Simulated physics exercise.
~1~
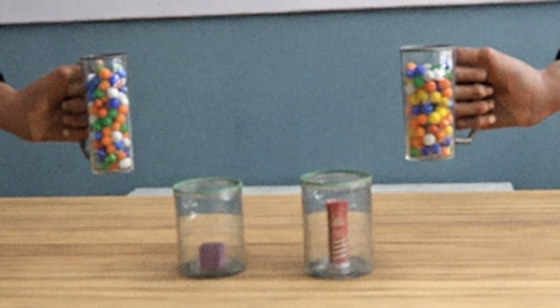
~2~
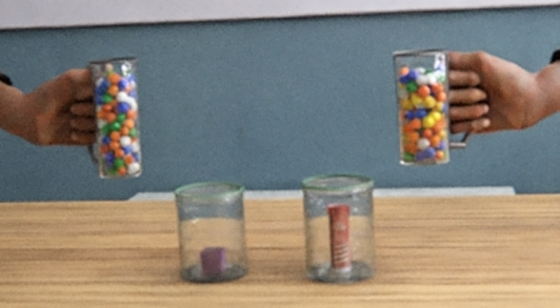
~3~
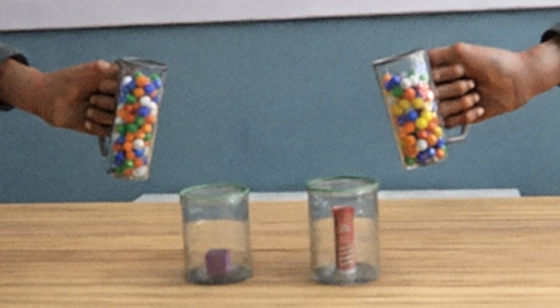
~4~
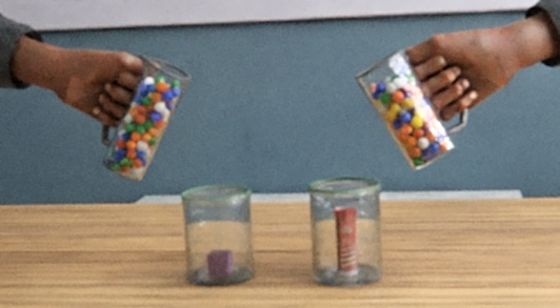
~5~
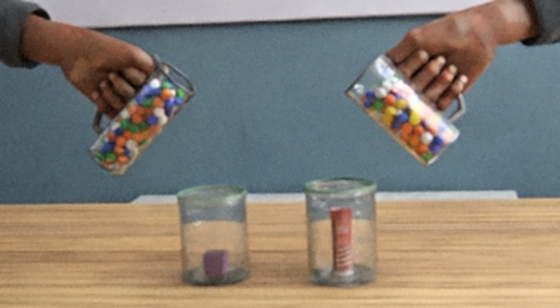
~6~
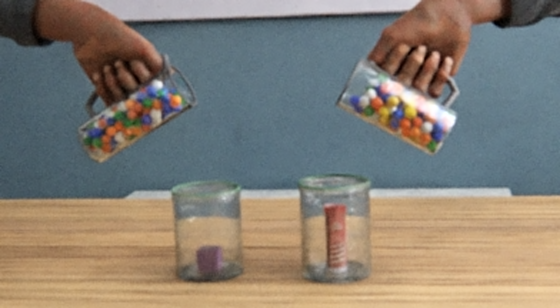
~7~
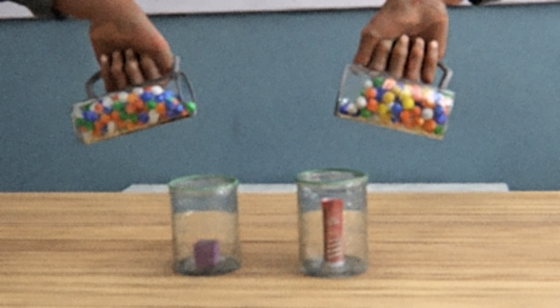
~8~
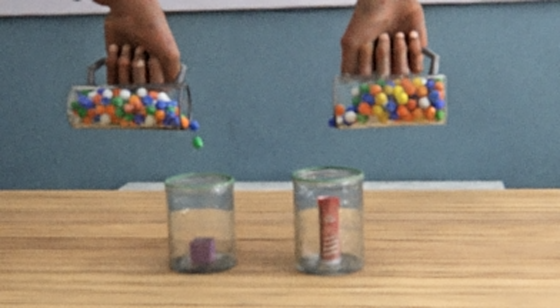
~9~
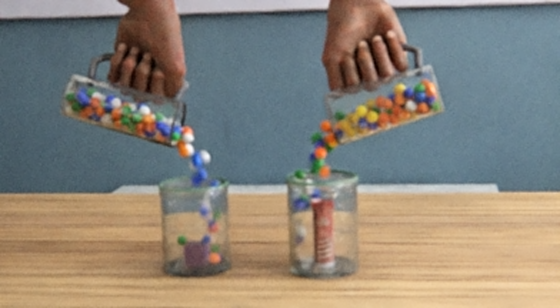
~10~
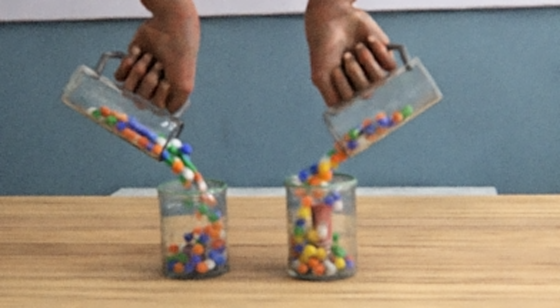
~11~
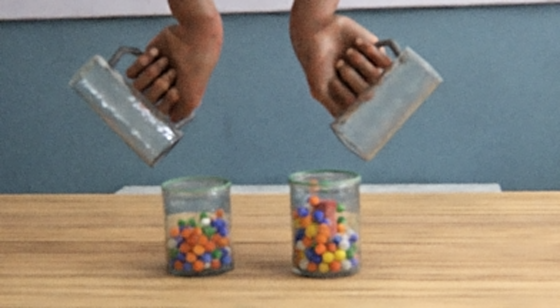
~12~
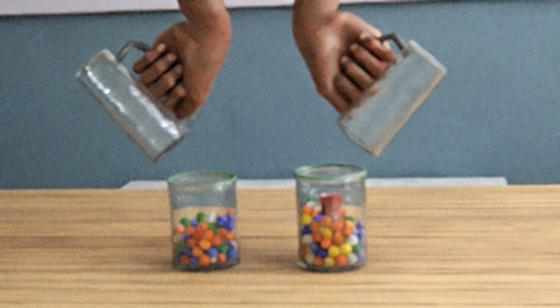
Two hands tip cups of colourful balls into jars, burying only the left object.
